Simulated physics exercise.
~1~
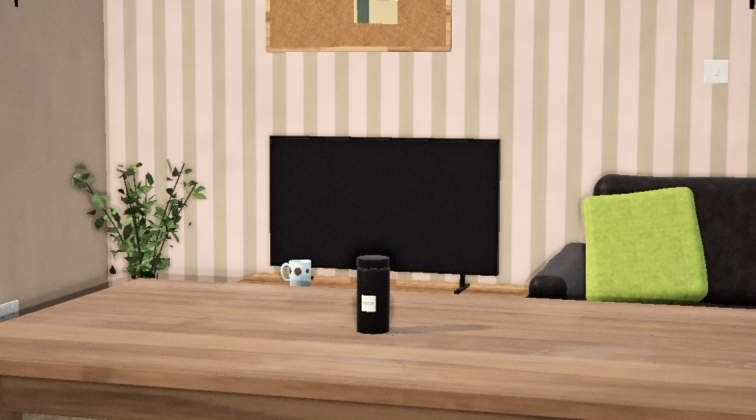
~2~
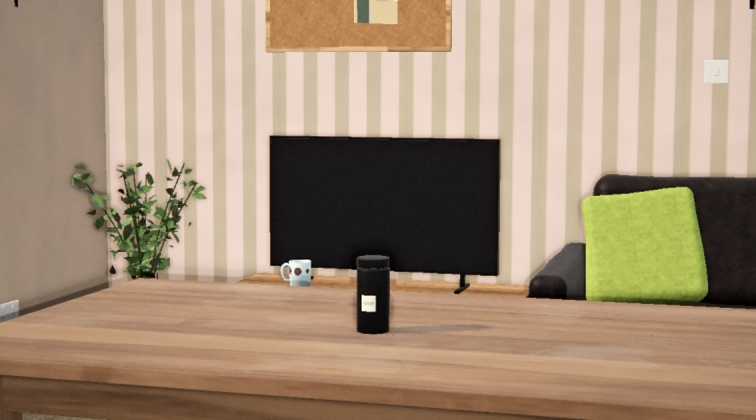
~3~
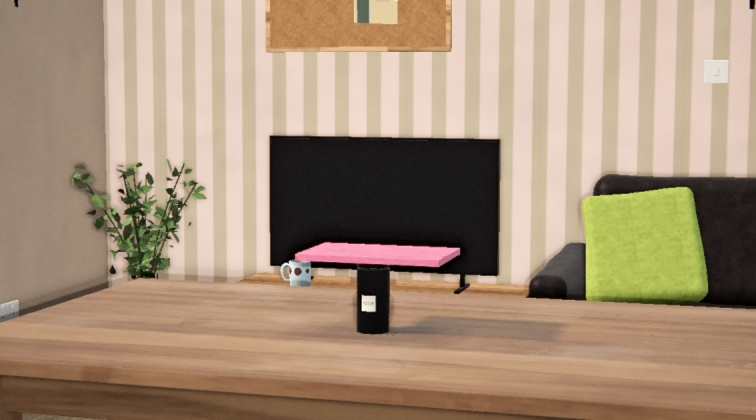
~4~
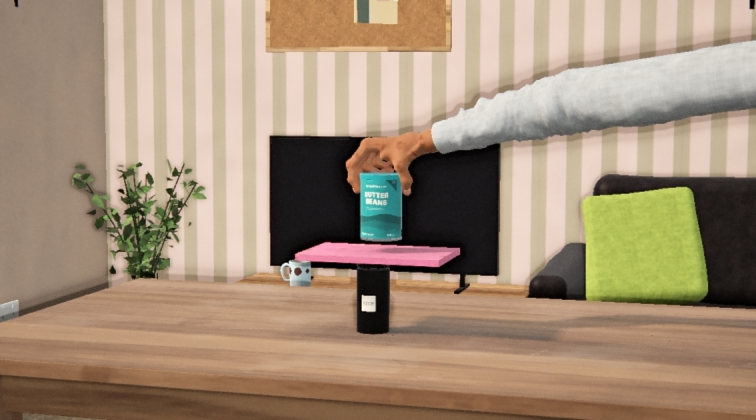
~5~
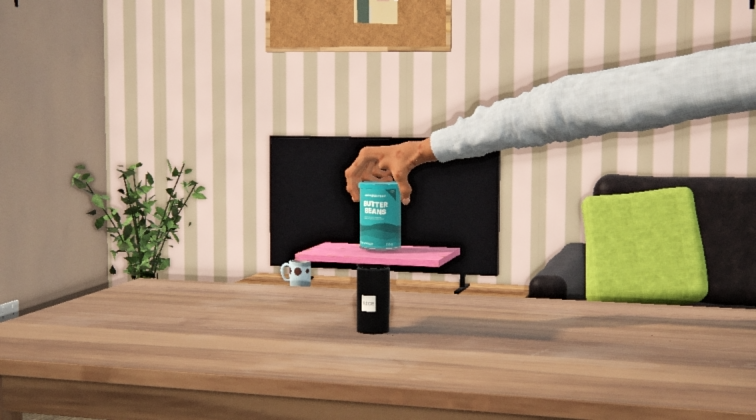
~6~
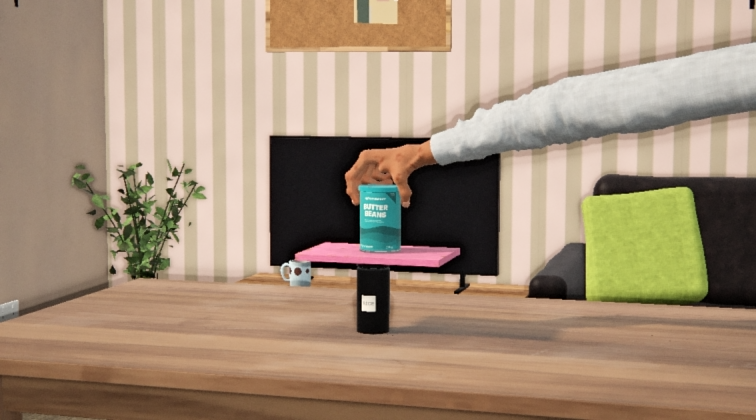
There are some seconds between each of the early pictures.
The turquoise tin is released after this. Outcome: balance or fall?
Balance.
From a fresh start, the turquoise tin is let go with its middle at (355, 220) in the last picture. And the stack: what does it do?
Well, it survives then.
Then, 0.40 s past the last view, nothing moves.
Then, 1.10 s past the last view, turquoise tin resting near (380, 219).
Finally, all 3 still in place. Final places as the last picture's camera would see them, turquoise tin near (380, 219). The stack stays up.
